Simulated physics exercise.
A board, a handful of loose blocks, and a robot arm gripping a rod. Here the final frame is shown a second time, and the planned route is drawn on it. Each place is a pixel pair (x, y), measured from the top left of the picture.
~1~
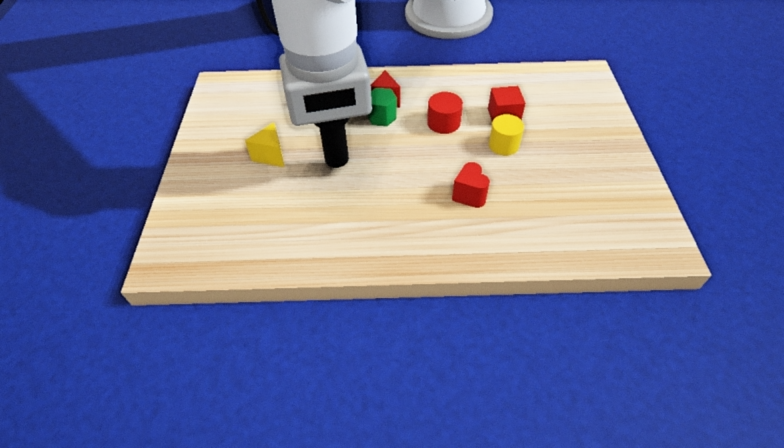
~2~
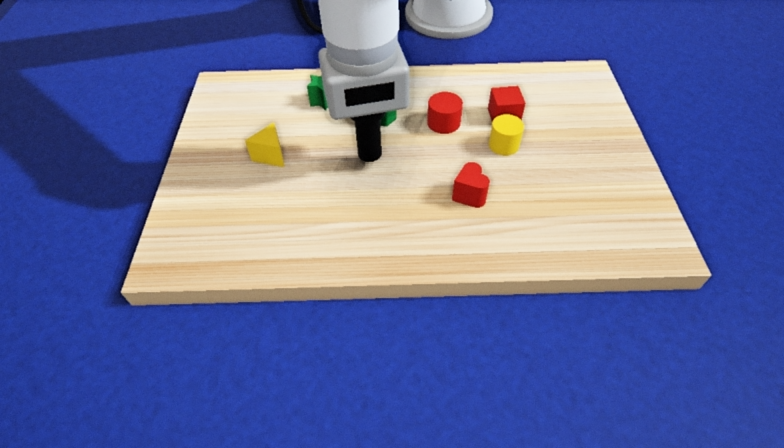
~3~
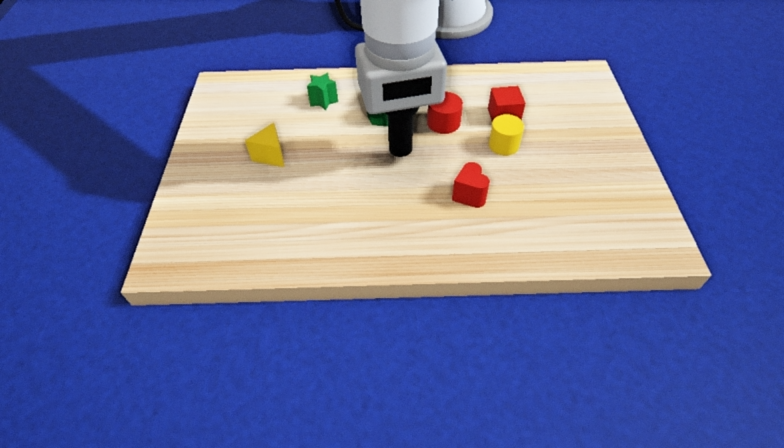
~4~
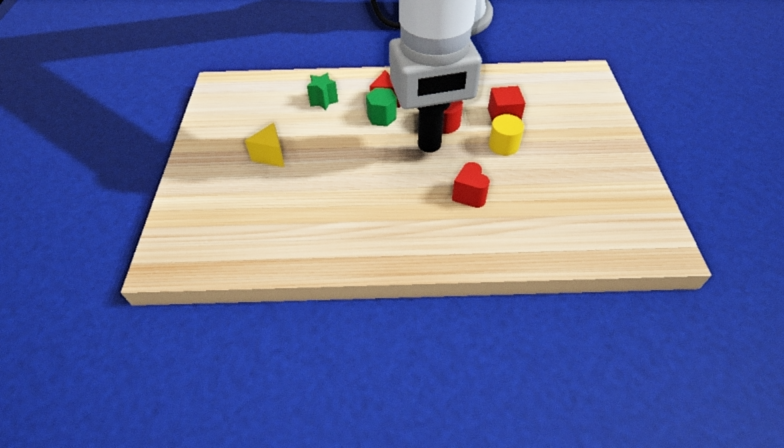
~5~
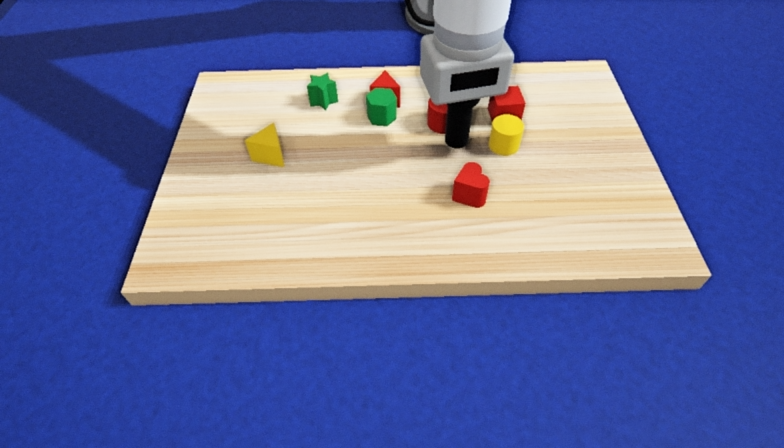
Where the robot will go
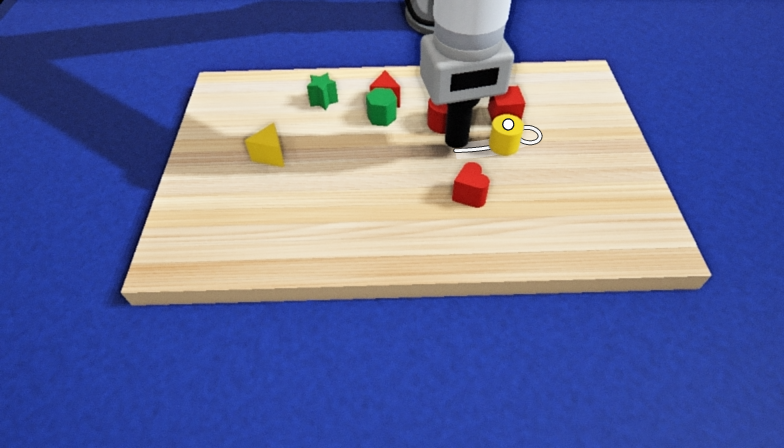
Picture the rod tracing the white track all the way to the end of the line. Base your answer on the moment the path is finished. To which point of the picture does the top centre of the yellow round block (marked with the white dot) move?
Its top middle: (562, 116).
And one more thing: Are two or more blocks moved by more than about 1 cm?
Final answer: No.
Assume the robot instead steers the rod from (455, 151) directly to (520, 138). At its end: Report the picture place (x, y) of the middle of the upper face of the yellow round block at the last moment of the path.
It should be at (553, 124) by then.
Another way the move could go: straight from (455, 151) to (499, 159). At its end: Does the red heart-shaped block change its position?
I'd say no.
Drawn move, from (455, 151) through (495, 147) to (528, 135); the dot is on the yellow round block.
On the path given first. One third of the way, rod (485, 139); yellow round block (514, 124).
Two thirds of the way, rod (510, 133); yellow round block (540, 119).
At the end, rod (531, 125); red square piece still; yellow round block (562, 116).
